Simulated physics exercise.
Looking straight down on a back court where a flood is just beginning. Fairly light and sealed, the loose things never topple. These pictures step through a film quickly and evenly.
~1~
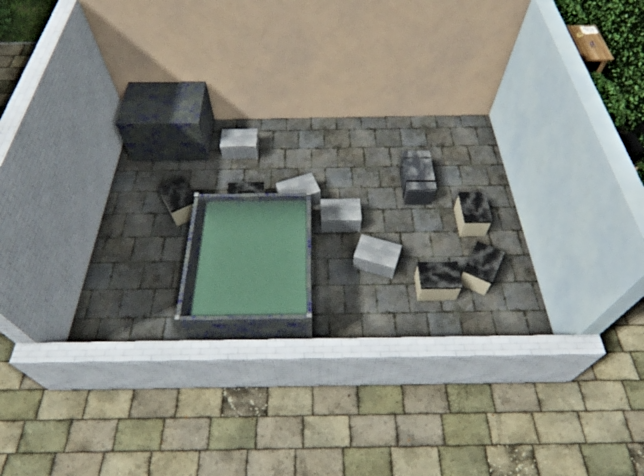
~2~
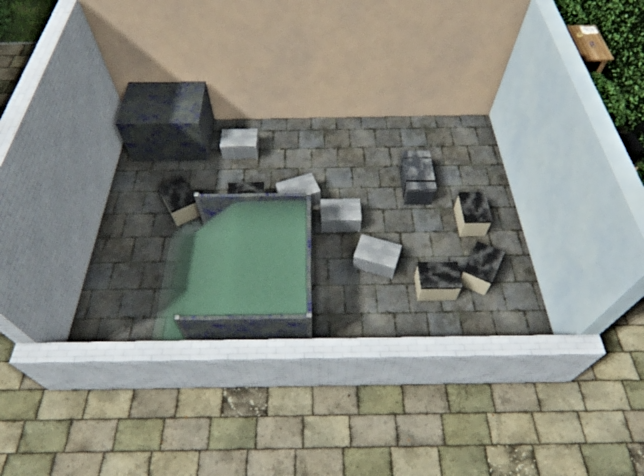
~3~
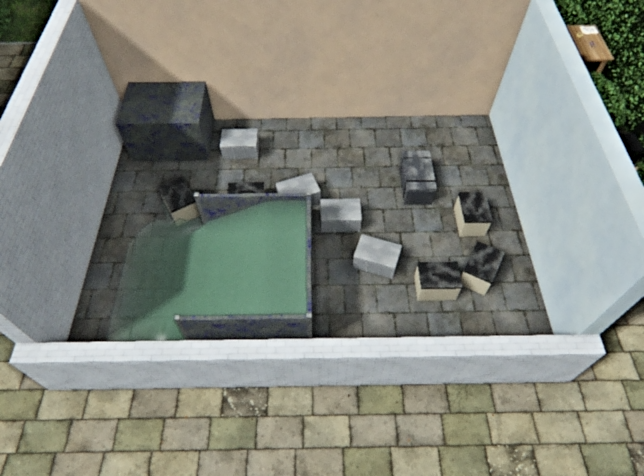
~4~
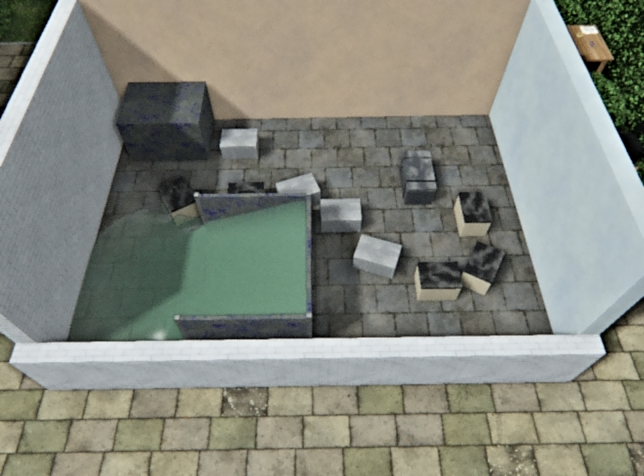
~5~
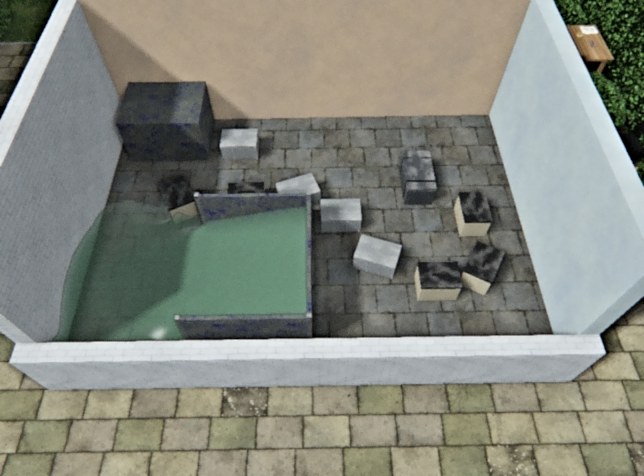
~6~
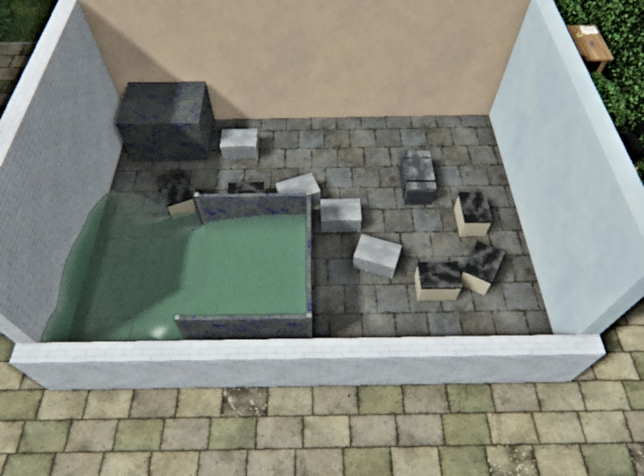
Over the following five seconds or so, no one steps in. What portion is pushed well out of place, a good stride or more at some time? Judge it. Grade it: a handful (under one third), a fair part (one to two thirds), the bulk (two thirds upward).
A fair part.
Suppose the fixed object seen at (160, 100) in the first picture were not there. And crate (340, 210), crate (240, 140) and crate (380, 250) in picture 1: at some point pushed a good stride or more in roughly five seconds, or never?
Never got far, then went a long way, then never got far.
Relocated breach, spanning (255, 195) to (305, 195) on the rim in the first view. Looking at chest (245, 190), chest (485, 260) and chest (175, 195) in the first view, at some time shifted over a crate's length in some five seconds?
Here is how they go, in order: Dislodged that far, fails to go that far, and dislodged that far.
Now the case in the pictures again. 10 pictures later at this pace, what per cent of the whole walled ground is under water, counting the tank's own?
35 %, give or take.
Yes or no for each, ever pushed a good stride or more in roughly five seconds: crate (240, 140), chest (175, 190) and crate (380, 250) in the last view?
Here's how it goes one after another: Traveled a good way, traveled a good way and remained close.
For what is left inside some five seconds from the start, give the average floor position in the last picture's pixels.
I'd say roughly (392, 219).
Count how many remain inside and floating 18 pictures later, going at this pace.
By my tally, 0.
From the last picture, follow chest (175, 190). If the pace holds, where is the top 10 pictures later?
Look for it near pixel (204, 172).
A moment on, 0 of 10 are well off their spots; 0 afloat.
Next, 1 of 10 are well off their spots; 0 afloat.
Later, 2 of 10 are well off their spots; 0 afloat.
In the end, 5 of 10 are well off their spots, and 5 have been at some point; 1 afloat.
